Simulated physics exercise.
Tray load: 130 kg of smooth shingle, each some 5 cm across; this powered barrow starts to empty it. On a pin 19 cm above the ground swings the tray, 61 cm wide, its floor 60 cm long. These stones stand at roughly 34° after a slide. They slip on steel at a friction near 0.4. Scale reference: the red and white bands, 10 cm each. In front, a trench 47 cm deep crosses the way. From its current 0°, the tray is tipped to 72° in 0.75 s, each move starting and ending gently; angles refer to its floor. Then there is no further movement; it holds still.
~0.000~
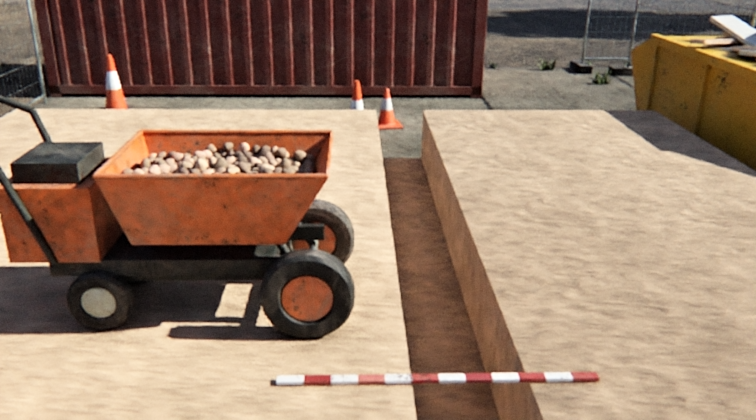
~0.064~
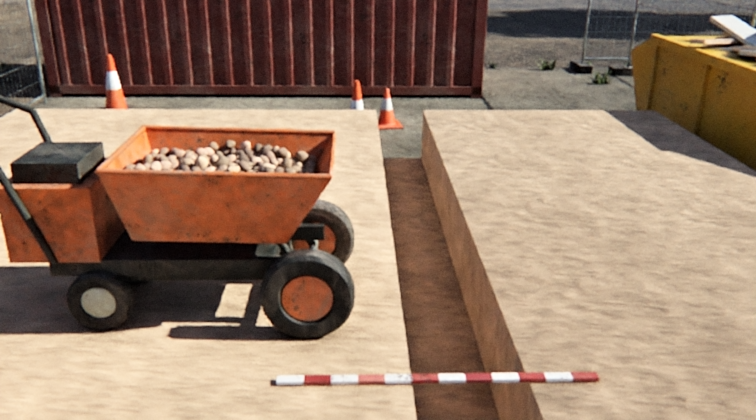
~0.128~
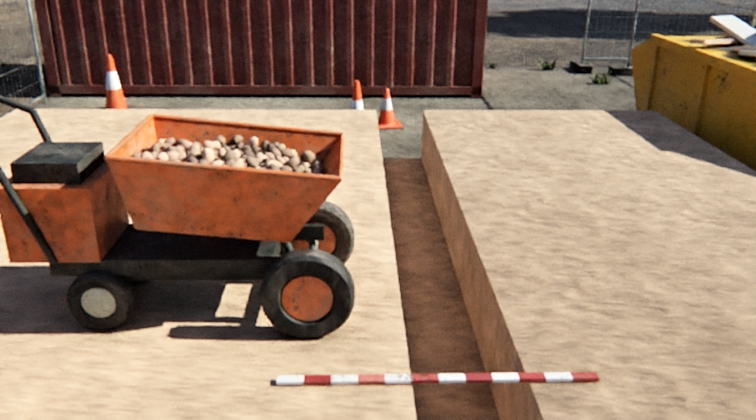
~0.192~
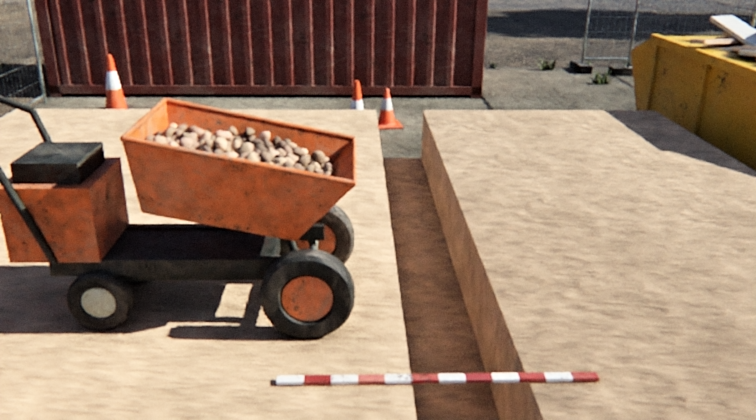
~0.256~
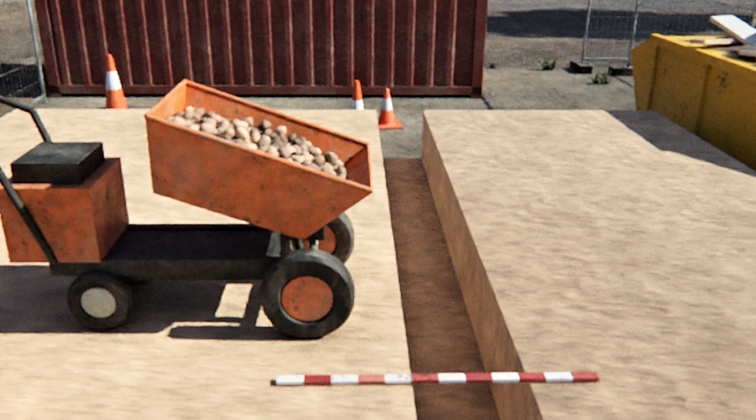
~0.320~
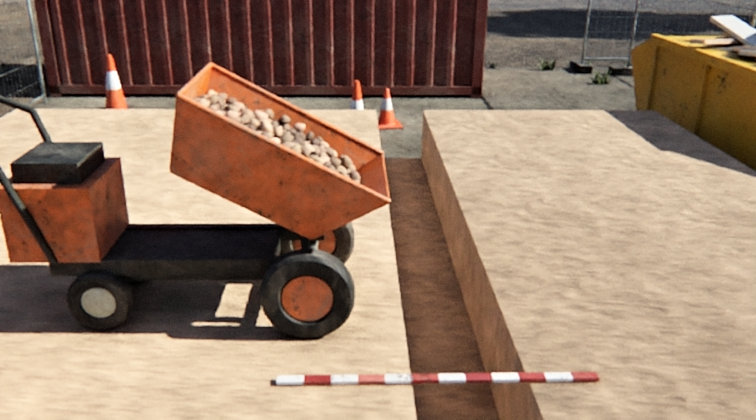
The clip opens on an orange powered barrow with a level tray full of stones, parked left of a narrow trench, a red and white banded pole lying in front. The tray's left end lifts slowly, then faster, tilting the tray down to the right with the stones still inside, while the wheels stay put.
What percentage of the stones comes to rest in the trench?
About 65 per cent.
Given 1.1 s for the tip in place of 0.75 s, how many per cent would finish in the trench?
75 %.
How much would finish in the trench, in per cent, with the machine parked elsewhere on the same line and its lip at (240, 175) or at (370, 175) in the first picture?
The first gives about 85 percent and the second about 35 percent.
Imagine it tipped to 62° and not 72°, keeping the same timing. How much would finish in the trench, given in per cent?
It would be near 50 per cent.
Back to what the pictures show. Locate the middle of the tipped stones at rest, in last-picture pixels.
Roughly at (477, 371).
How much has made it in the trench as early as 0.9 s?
Around 25 per cent of it.
After 0.6 s the floor is at 60°; 100 % in the tray; the foremost stones are at (412, 215).
After 0.9 s the floor is at 72°; 69 % in the tray, 26 % in the trench, 4 % past the trench; the foremost stones are at (525, 302).
After 1.2 s the floor is at 72°; 23 % in the tray, 42 % in the trench, 35 % past the trench; the foremost stones are at (693, 305).
After 3.2 s the floor is at 72°; 0 % in the tray, 65 % in the trench, 35 % past the trench; the foremost stones are past the picture's edge.
